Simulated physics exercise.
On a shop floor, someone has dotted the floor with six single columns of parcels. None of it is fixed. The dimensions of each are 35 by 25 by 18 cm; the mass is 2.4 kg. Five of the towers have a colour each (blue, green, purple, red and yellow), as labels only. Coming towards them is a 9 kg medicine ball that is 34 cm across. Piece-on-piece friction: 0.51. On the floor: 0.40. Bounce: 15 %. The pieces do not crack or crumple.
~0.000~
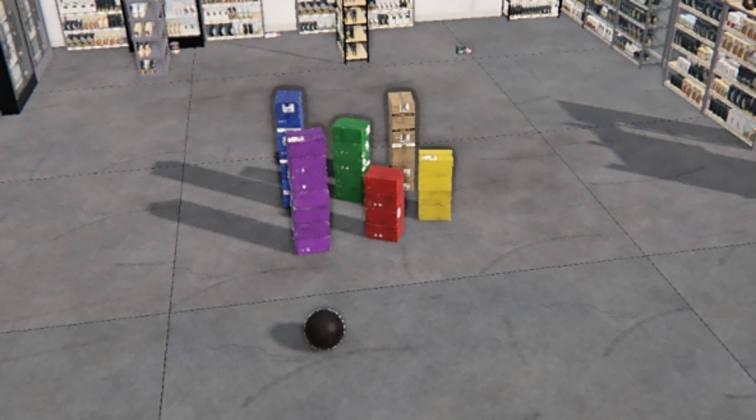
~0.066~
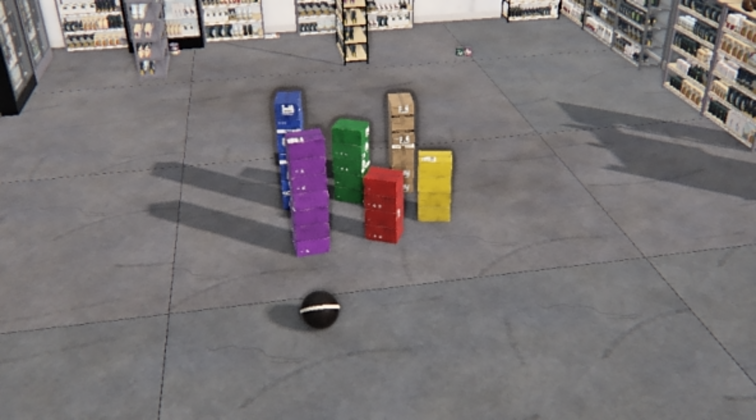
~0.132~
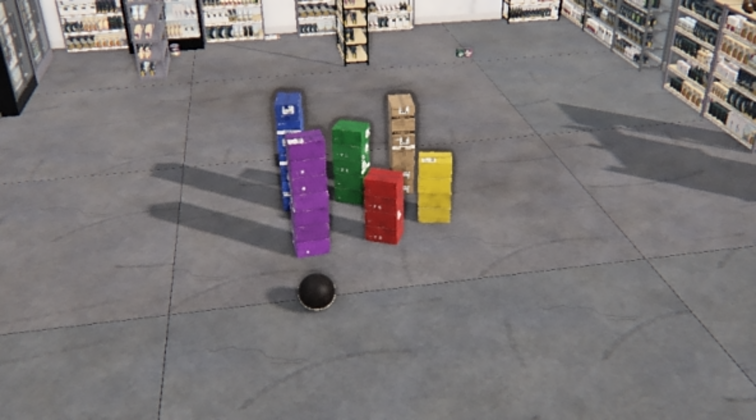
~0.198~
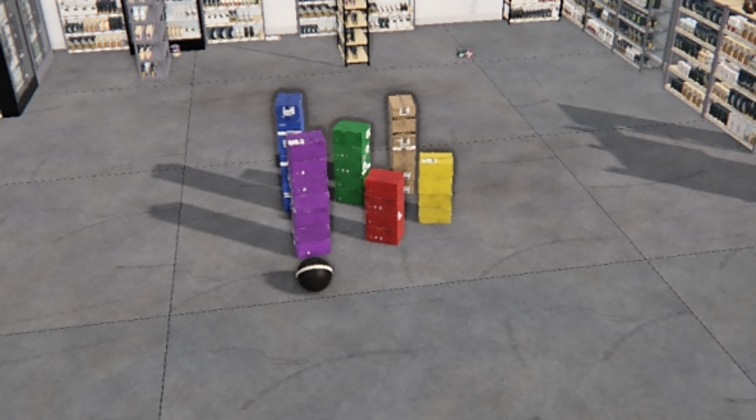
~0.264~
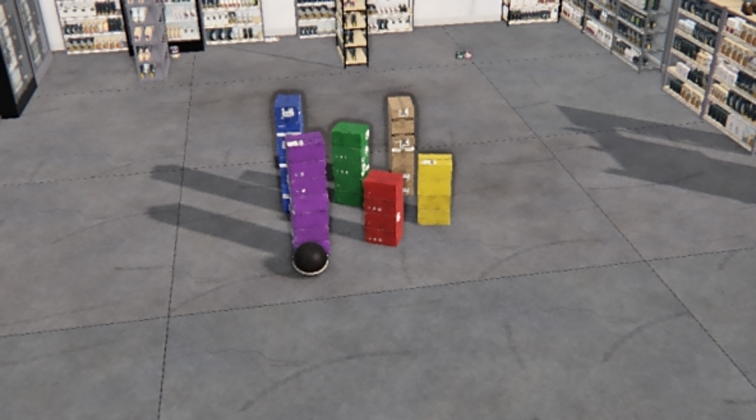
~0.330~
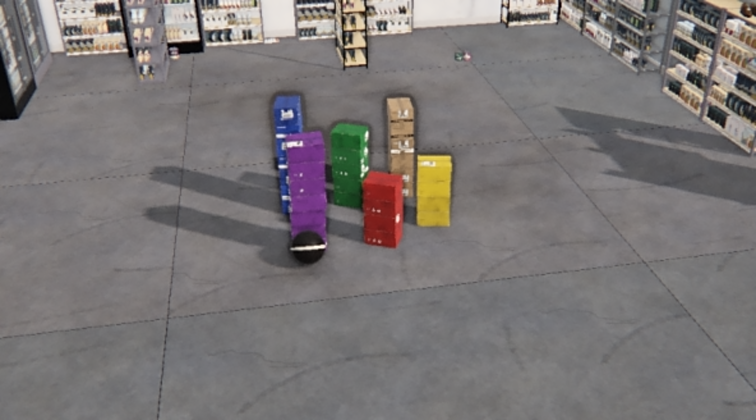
Six stacks of boxes stand grouped on a grey shop floor lined with stocked shelves, seen from above and in front. Purple is nearest on the left with blue behind it, green and tan stand further back, and red and yellow are to the right. A black ball with a pale stripe rolls away from the viewer into the purple stack's base, which shifts slightly as the stack leans a little.
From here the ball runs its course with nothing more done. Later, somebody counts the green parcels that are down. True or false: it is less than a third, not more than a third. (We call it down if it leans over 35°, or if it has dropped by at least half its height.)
True.
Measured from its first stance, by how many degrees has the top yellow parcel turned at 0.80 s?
0°.
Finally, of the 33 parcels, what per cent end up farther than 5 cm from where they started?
25 %.
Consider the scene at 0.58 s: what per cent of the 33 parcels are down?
It's 15 percent at that point.
After 0.42 s, ball still moving; none of the 5 green parcels down (0 of 33 in all colours); top green parcel unmoved; top purple parcel 15° from how it stood.
After 0.58 s, ball still moving; none of the 5 green parcels down (5 of 33 in all colours); top green parcel unmoved; top purple parcel 40° from how it stood, 18 cm lower.
After 0.80 s, ball still moving; none of the 5 green parcels down (5 of 33 in all colours); top green parcel unmoved; top purple parcel on its side.
After 1.20 s, ball still moving; none of the 5 green parcels down (5 of 33 in all colours); top green parcel unmoved; top purple parcel upside down.
In the end (2.0 s), ball at rest; none of the 5 green parcels down (5 of 33 in all colours); top green parcel unmoved; top purple parcel upside down. That is 0 per cent. From the last view, middles, top green parcel near (350, 137), top purple parcel near (290, 301).
